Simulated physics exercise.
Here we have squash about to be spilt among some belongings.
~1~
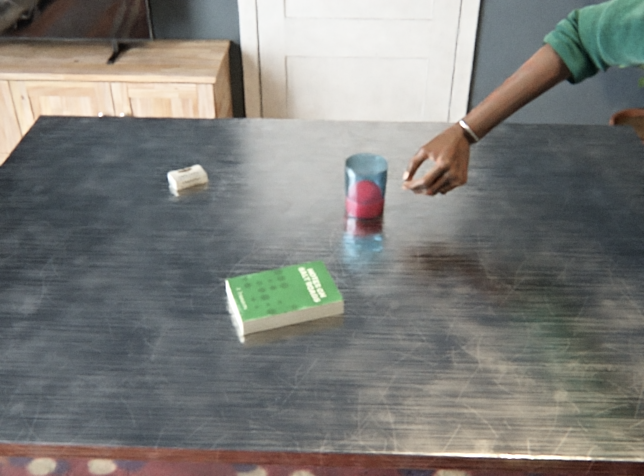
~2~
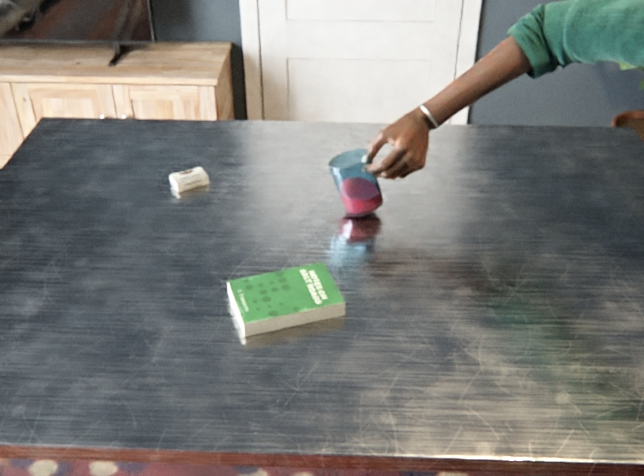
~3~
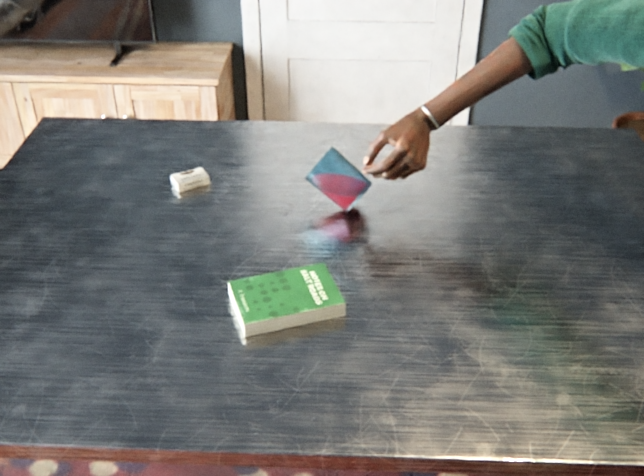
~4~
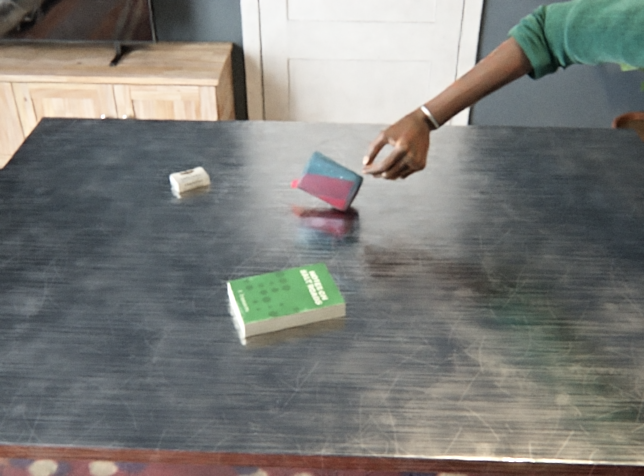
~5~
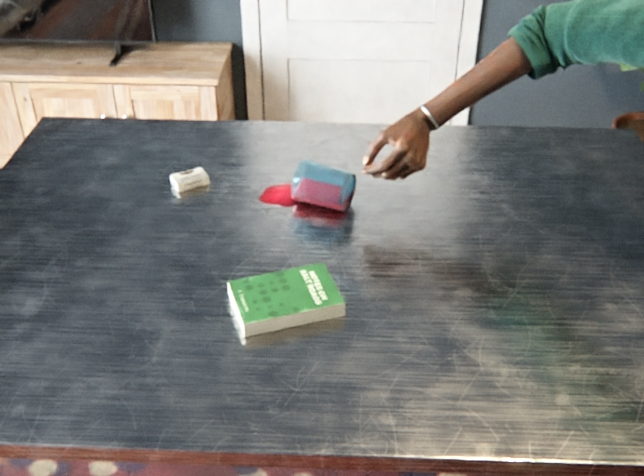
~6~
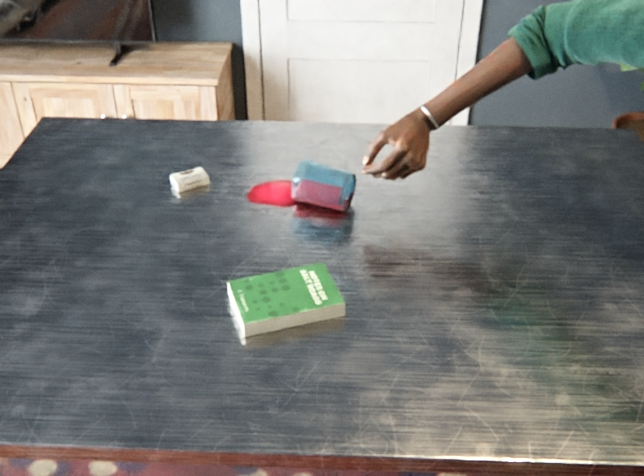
On a dark tabletop, a hand knocking a blue tumbler over to the left, red drink pooling beside a green book and small carton.
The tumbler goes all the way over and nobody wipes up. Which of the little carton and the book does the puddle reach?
The little carton gets wet and the book stays dry.
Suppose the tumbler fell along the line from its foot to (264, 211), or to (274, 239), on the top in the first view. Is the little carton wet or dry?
First it ends up in the puddle, then it stays dry.
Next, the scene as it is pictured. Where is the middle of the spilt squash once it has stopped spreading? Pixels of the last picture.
Around (203, 173).
Shortly, the puddle covers about as much as a plate; the little carton is soaking at its edge; the book is still dry.
Then, the puddle covers about as much as a tray; the little carton is soaking at its edge; the book is still dry.
At the finish, the puddle covers about as much as a tray; the little carton is soaking at its edge; the book is still dry.
